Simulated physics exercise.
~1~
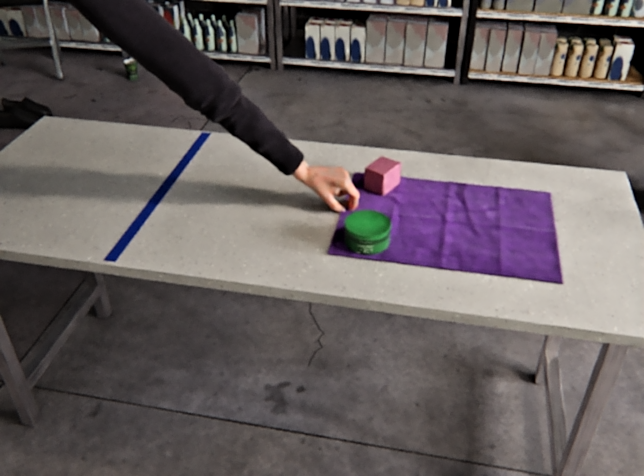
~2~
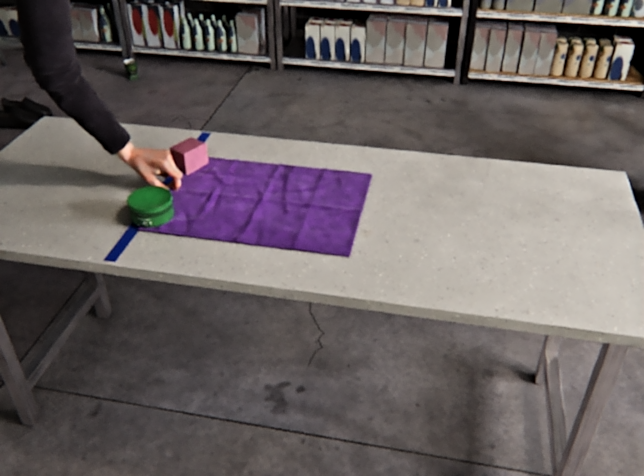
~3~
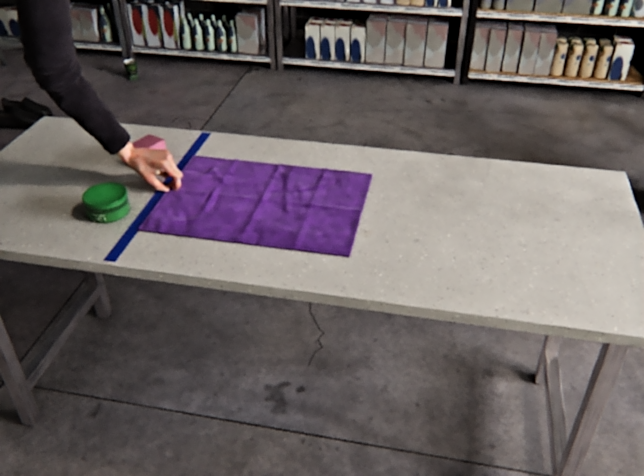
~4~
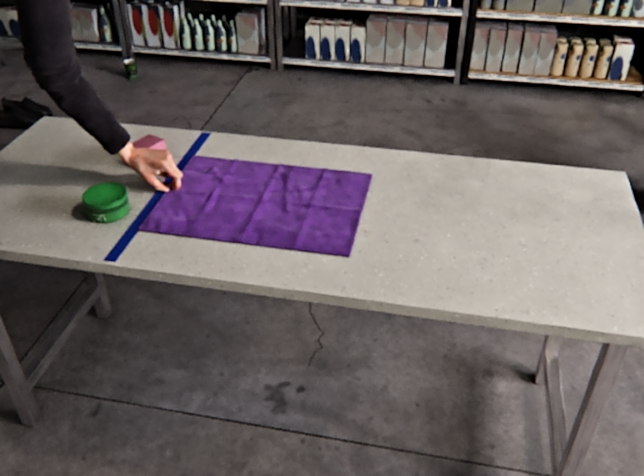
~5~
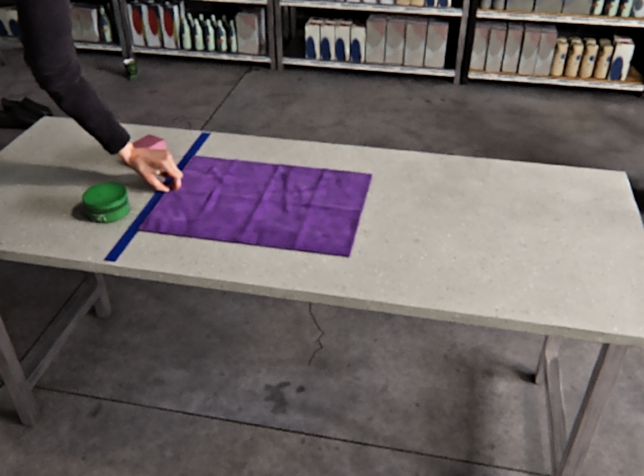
An arm in a dark sleeve reaches over a pale table in a storeroom-like space, seen from above at an angle, with stocked shelves behind. The hand holds the left edge of a purple cloth carrying a pink block at the back and a green tub nearer the front, while a blue strip of tape crosses the table to the left. The hand pulls the cloth left until its edge reaches the tape, then stops. The block and tub slide on leftward off the cloth. Both come to rest on the bare tabletop beyond the tape, the block partly hidden behind the still hand.
